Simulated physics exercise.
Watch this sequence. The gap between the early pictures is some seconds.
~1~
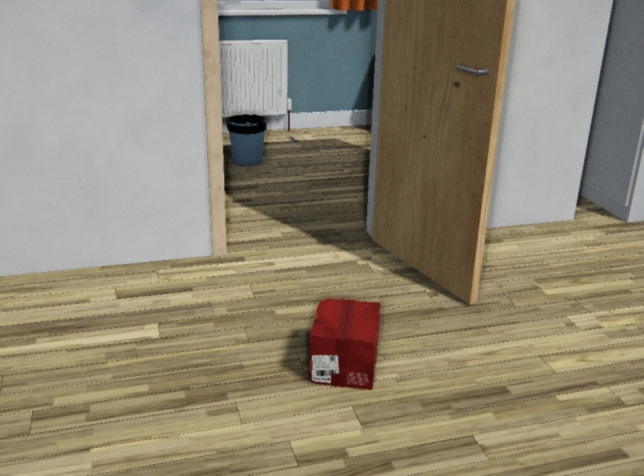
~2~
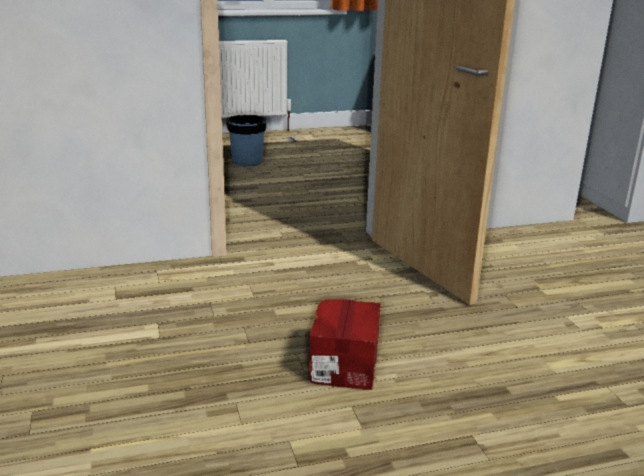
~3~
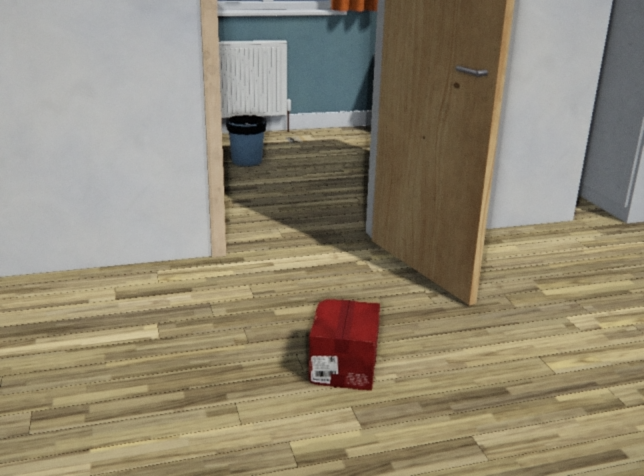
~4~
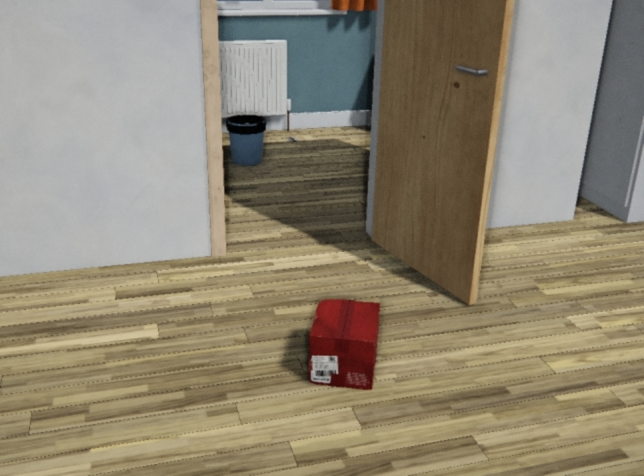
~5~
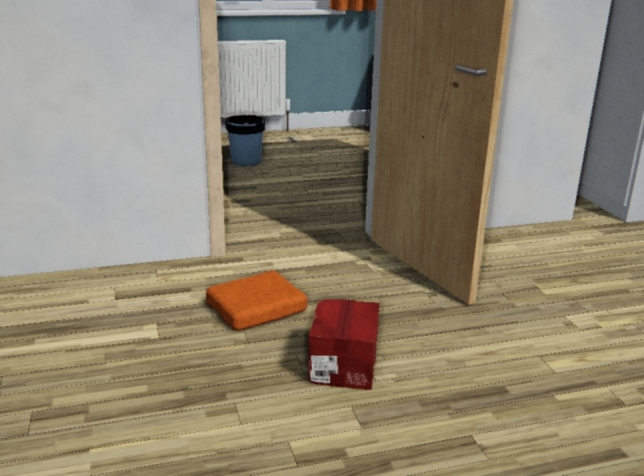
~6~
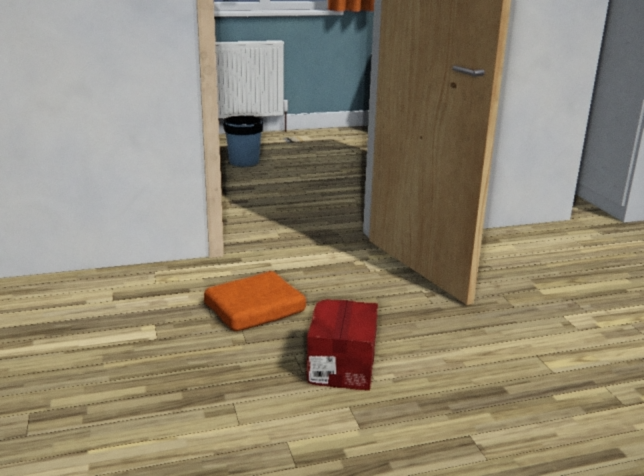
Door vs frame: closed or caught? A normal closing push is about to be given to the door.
The opening is covered.
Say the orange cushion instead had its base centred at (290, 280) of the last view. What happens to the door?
Then it gets caught partway.
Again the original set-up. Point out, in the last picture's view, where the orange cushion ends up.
The object ends up somewhere near (233, 302).
Then, 0.60 s past the last view, open by 85°.
Then, 1.10 s past the last view, open by 49°.
Then, 1.30 s past the last view, open by 33°; orange cushion displaced a little near (237, 301).
Then, 1.60 s past the last view, open by 9°; orange cushion displaced a little near (233, 302).
Finally, open by 0°; both still in place. Final places as the last picture's camera would see them, orange cushion near (233, 302).
